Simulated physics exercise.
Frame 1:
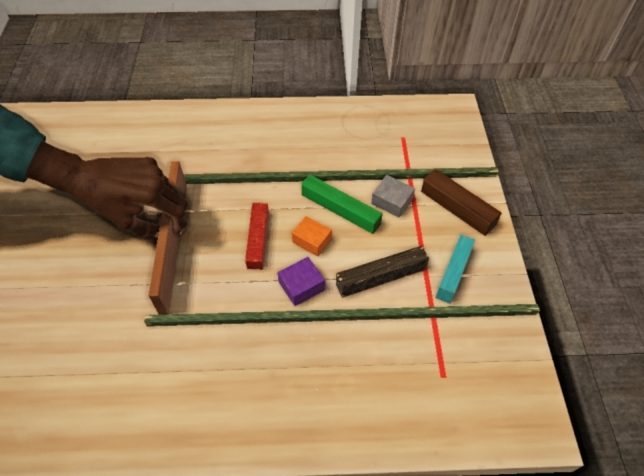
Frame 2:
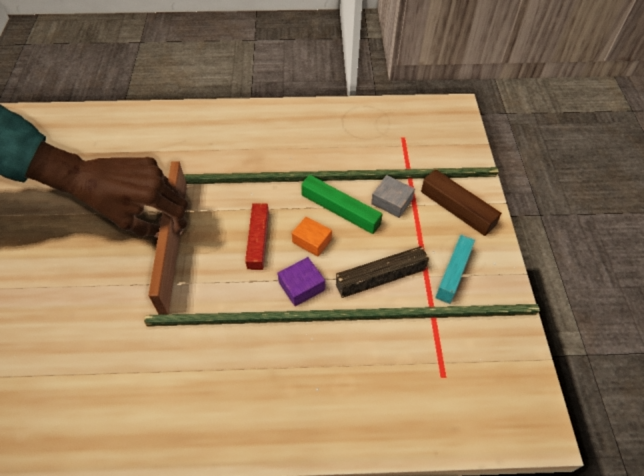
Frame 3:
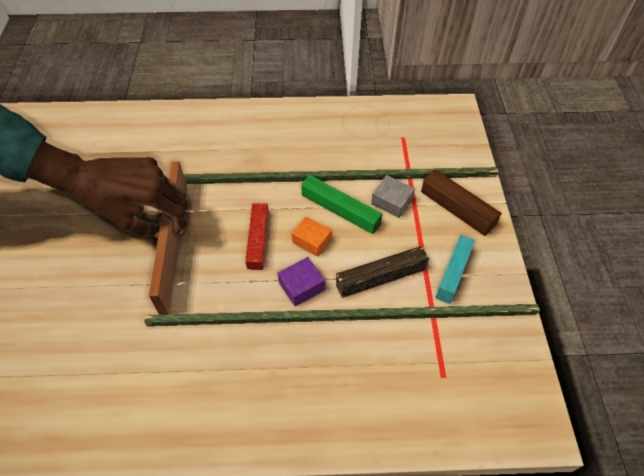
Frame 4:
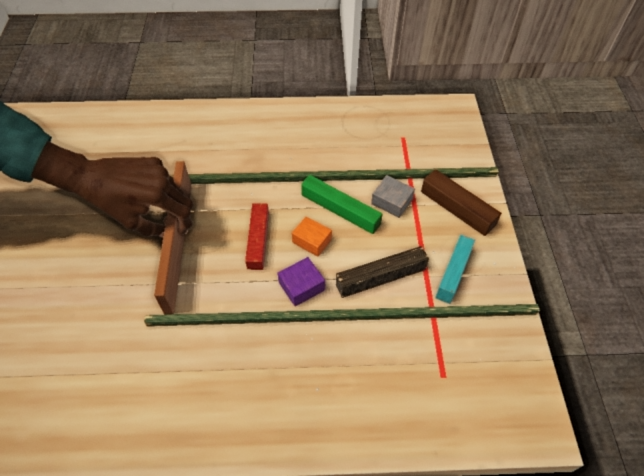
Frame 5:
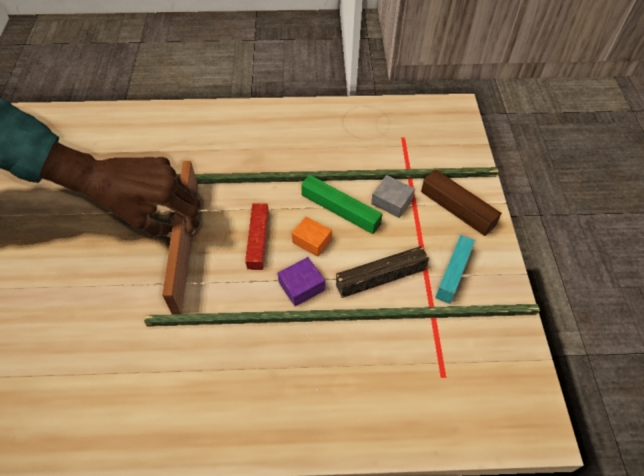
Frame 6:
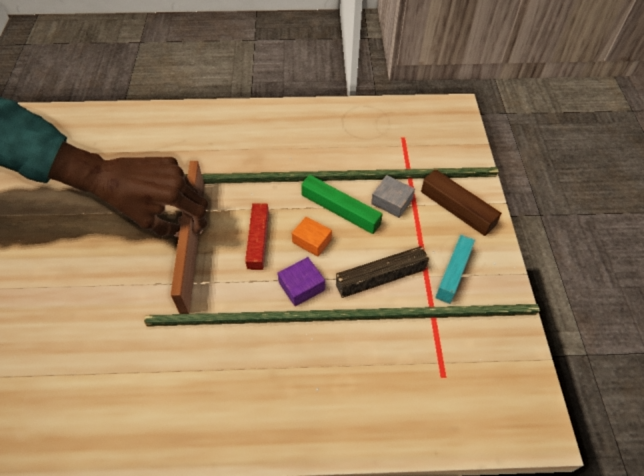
Hand holding a wooden board upright, then sliding it slightly right toward scattered coloured blocks lying still between two green strips.
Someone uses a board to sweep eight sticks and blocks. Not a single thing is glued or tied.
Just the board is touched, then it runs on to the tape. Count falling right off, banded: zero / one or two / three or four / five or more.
Honestly, none whatsoever fall.
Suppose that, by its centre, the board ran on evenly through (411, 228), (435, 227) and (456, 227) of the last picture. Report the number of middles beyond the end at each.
It comes out as 0, then 0, then 2.
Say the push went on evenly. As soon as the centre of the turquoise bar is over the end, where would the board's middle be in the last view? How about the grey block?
The middle is at (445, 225) when it's the turquoise bar, and at (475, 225) when it's the grey block.
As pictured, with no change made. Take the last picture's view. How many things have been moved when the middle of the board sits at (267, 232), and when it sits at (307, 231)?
Respectively 1 and 5.
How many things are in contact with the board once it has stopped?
I count 3 of them.
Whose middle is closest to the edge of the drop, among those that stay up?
That would be the brown stick.
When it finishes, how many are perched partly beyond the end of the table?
So the number is 1.
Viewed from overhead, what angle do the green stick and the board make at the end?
The angle is some 35°.
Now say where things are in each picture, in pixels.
Brown stick (460, 202); turquoise bar (456, 268); grey block (393, 196); board (170, 234); tape (420, 239), in the first frame.
Turquoise bar (456, 268); board (170, 234), in the second frame.
Grey block (393, 196); orange block (312, 236), in the third frame.
Brown stick (460, 202); red bar (258, 236), in the fourth frame.
Turquoise bar (456, 268); green stick (341, 204), in the fifth frame.
Brown stick (460, 202); turquoise bar (456, 268); grey block (393, 196); board (189, 234); tape (420, 239), in the sixth frame.
Soon after, none off yet; brown stick at rest near (460, 202); turquoise bar at rest near (456, 268); grey block at rest near (393, 196).
In the end, the number that fall off is zero.
